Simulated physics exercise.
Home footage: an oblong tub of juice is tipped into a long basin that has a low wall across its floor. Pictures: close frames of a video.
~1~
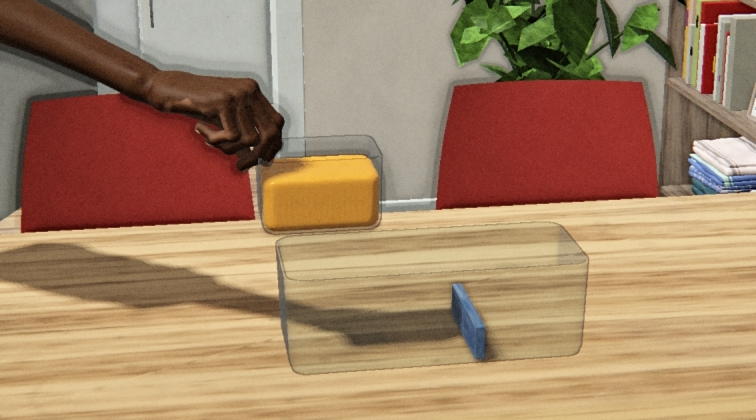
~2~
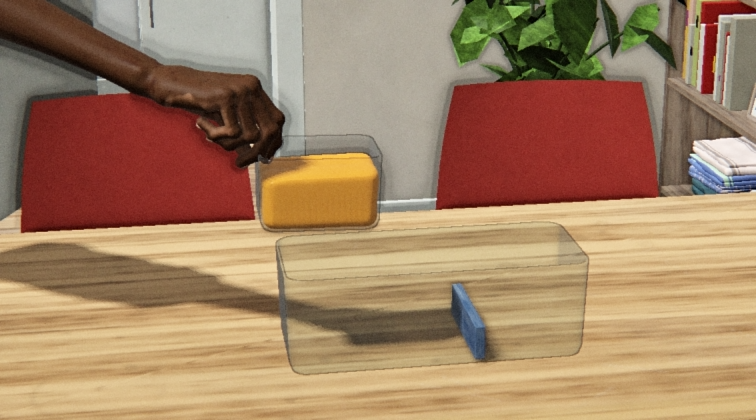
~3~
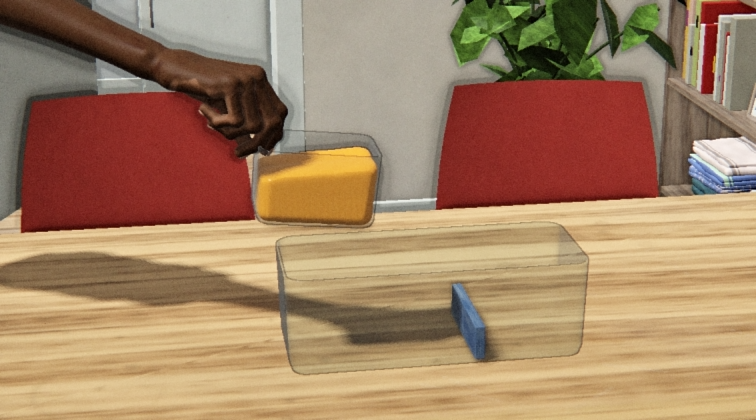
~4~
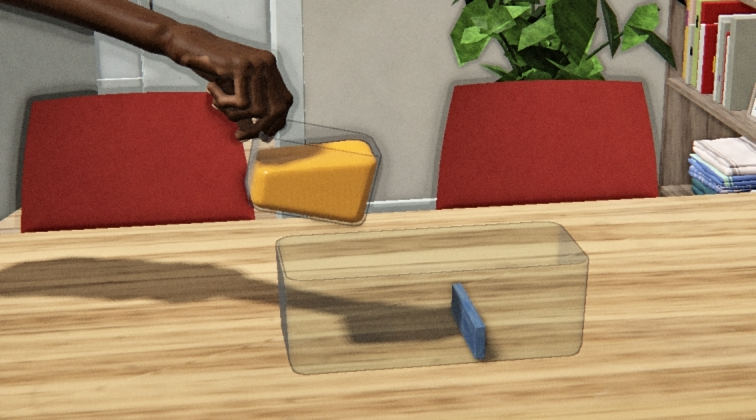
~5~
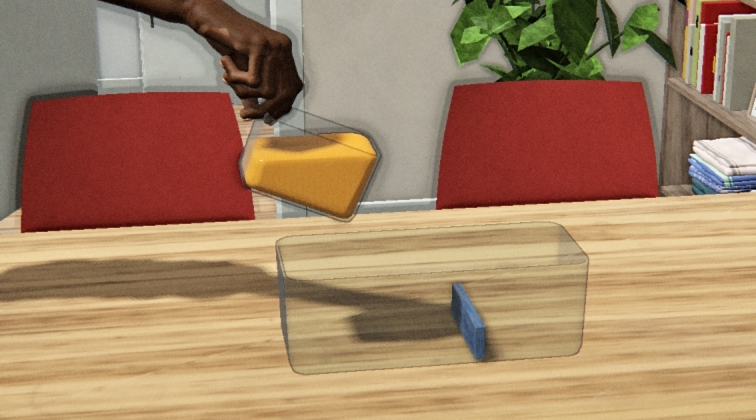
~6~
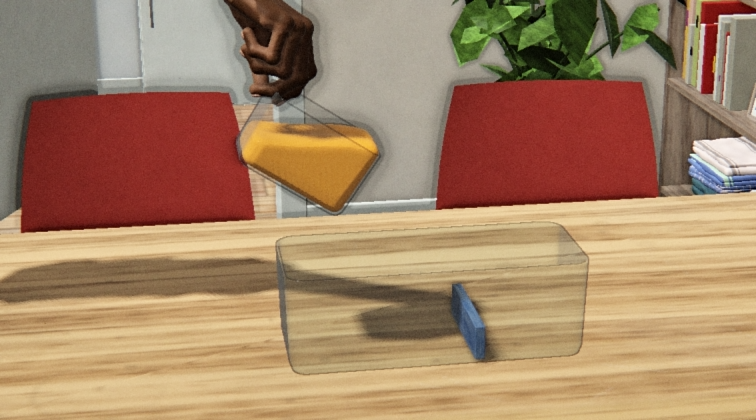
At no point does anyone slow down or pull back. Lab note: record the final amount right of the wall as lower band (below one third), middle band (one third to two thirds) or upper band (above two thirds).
Recorded: Middle band.
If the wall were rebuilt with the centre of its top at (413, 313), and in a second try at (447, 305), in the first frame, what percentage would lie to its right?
75 per cent, then 65 per cent, roughly.
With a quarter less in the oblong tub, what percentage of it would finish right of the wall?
It works out near 50 percent.
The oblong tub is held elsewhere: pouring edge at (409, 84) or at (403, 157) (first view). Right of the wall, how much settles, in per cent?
Roughly 65 percent on the first try and 65 percent on the second.
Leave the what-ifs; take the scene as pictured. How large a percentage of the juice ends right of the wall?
Share: Roughly 50 %.
A moment on, the tilt is 94° and 55 per cent is still to pour, 4 is left of the wall and 0 right of it.
Next, the tilt is 97° and 11 per cent is still to pour, 10 is left of the wall and 51 right of it.
Then the tilt is 97° and 3 per cent is still to pour, 22 is left of the wall and 48 right of it.
Later the tilt is 97° and 1 per cent is still to pour, 40 is left of the wall and 50 right of it.
In the end 44 per cent lies left of the wall, 50 right of it and 6 outside.
